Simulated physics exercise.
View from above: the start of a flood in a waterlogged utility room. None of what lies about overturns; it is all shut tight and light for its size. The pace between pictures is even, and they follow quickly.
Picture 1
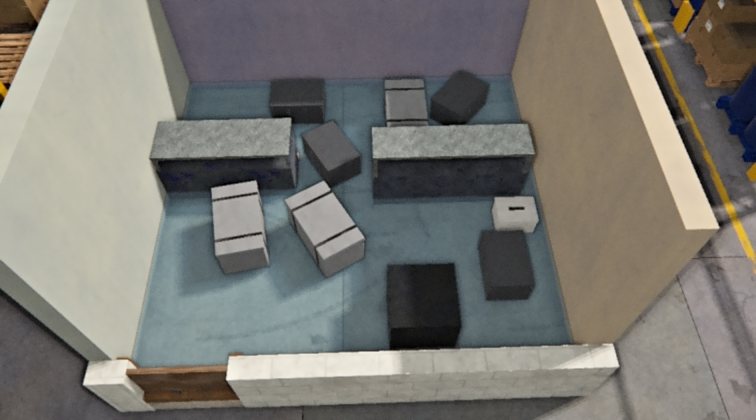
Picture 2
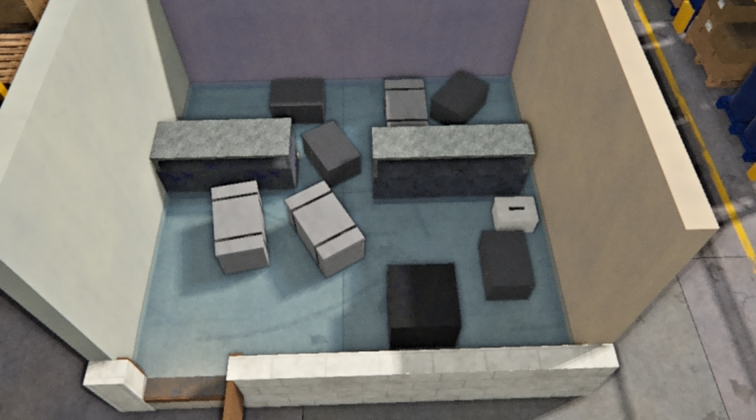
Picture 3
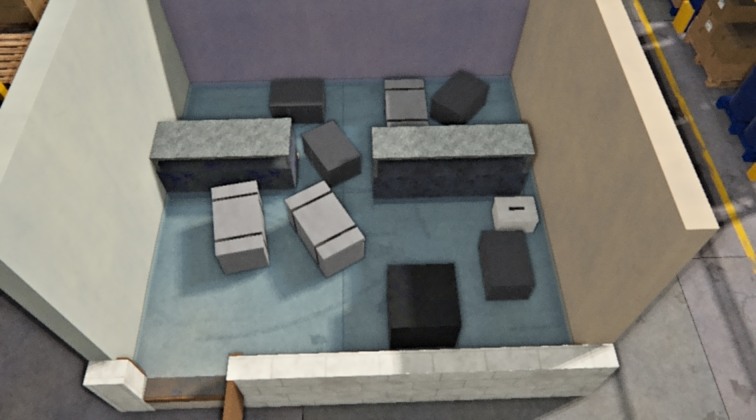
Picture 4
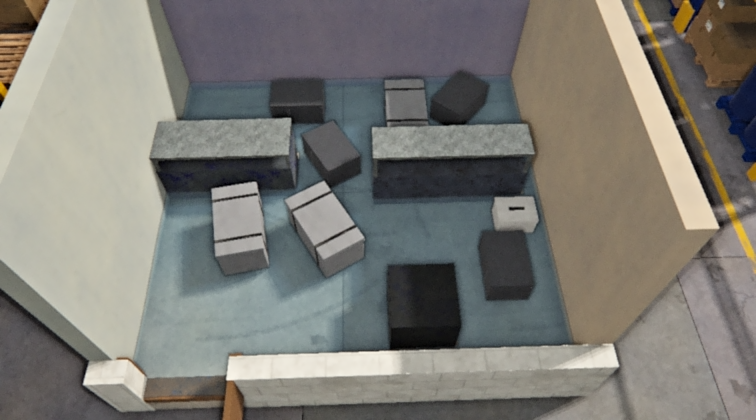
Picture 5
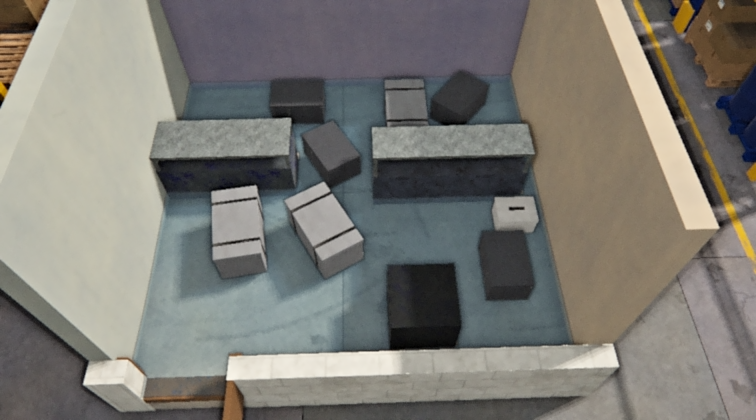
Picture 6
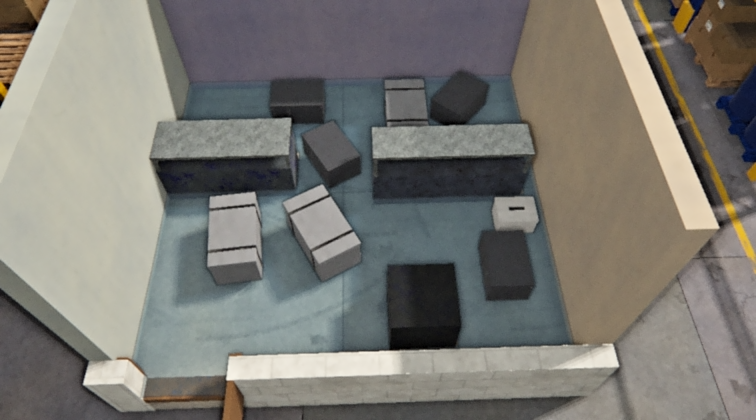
In a walled utility room, a brown door swings open and a pale trunk drifts slightly.
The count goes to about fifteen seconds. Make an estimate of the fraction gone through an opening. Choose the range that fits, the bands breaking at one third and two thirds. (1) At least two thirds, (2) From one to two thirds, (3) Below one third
Answer: 3.
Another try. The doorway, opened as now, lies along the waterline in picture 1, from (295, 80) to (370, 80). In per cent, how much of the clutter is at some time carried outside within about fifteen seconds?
Estimated share: Around 10 %.
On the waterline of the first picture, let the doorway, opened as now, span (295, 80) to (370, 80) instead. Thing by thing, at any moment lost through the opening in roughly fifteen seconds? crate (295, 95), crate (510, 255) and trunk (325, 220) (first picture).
Looking at them in turn, number one is flushed away, number two is held back, and number three is held back.
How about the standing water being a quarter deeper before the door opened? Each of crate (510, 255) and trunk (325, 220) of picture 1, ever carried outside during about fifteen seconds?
The first one is never lost and the second is lost through the opening.
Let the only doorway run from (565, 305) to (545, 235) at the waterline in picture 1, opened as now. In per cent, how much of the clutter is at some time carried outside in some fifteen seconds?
Estimate: Close to 50 per cent.
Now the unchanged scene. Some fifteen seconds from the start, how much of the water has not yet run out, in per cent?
Close to 66 per cent, I think.
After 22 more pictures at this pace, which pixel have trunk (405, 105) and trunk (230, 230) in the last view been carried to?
I'd say close to (366, 121) and close to (179, 346).
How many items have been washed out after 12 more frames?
Total: 0.
A moment on, 0 of 8 are out; 8 afloat.
Next, 0 of 8 are out; 8 afloat.
Later, 1 of 8 are out; 7 afloat.
In the end, 1 of 8 are out; 7 afloat.
